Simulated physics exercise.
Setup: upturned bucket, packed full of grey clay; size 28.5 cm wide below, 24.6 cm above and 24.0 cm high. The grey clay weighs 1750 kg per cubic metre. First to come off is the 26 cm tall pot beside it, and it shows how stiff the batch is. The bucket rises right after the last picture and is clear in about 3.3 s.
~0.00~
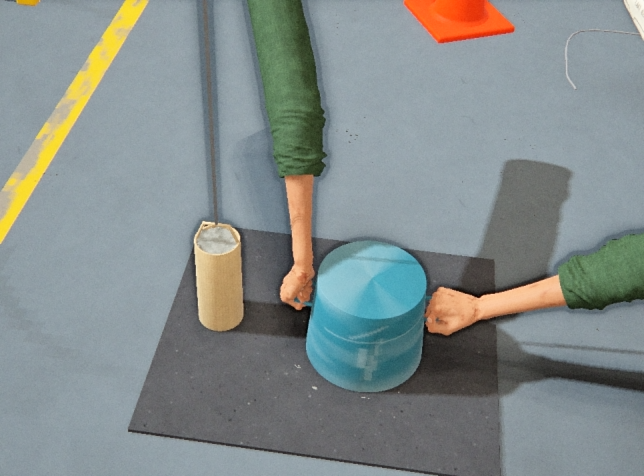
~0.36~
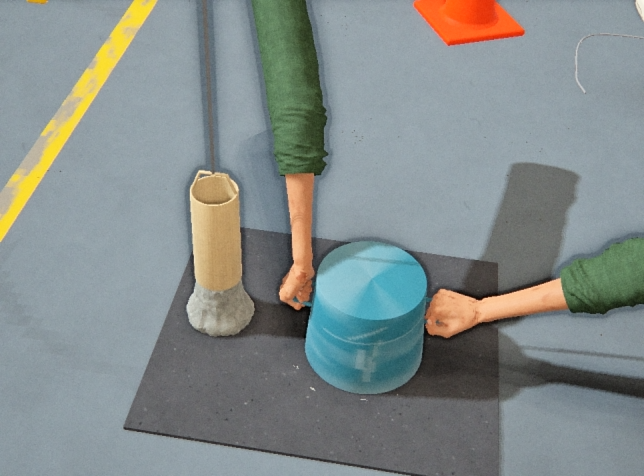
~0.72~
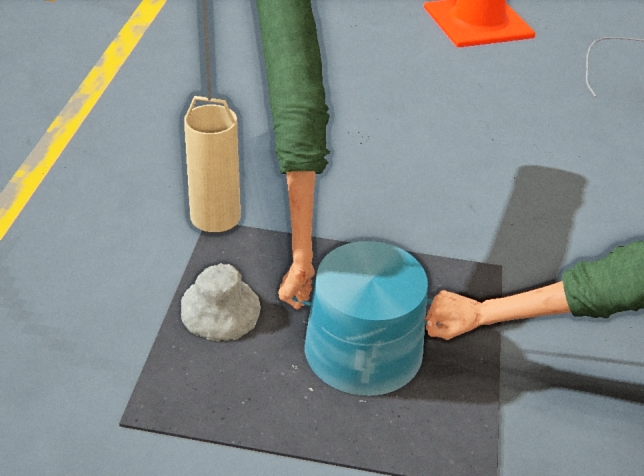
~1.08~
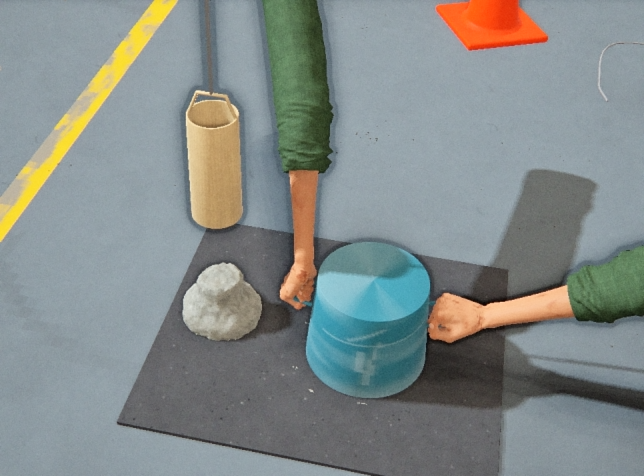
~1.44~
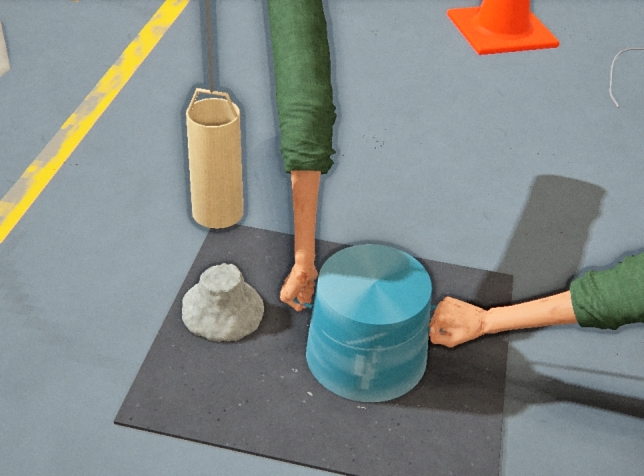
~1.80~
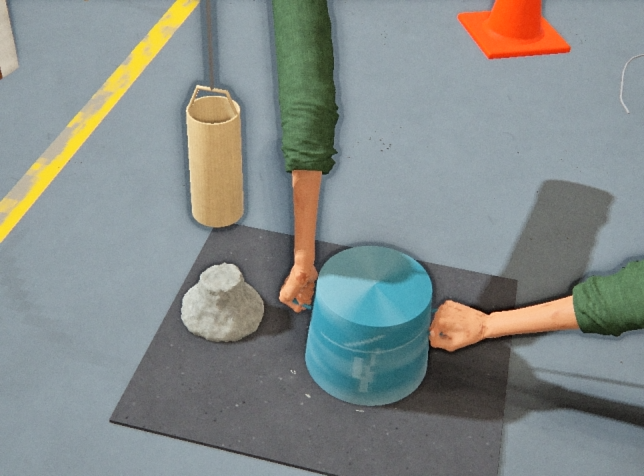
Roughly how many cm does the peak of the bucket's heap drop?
About 9 cm.
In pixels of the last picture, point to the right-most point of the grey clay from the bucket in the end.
(459, 367).
By 2.6 s, the bucket is up 5.3 cm; the grey clay has come down 2.9 cm to 21 cm and is 34 cm wide.
By 3.5 s, the bucket is up 16 cm; the grey clay has come down 9.2 cm to 15 cm and is 44 cm wide.
By 4.3 s, the bucket is up 25 cm; the grey clay has come down 9.3 cm to 15 cm and is 44 cm wide.
By 5.3 s, the bucket is clear; the grey clay has come down 9.4 cm to 15 cm and is 44 cm wide.
By 5.8 s, at rest, the bucket is clear; the grey clay has come down 9.4 cm to 15 cm and is 44 cm wide.
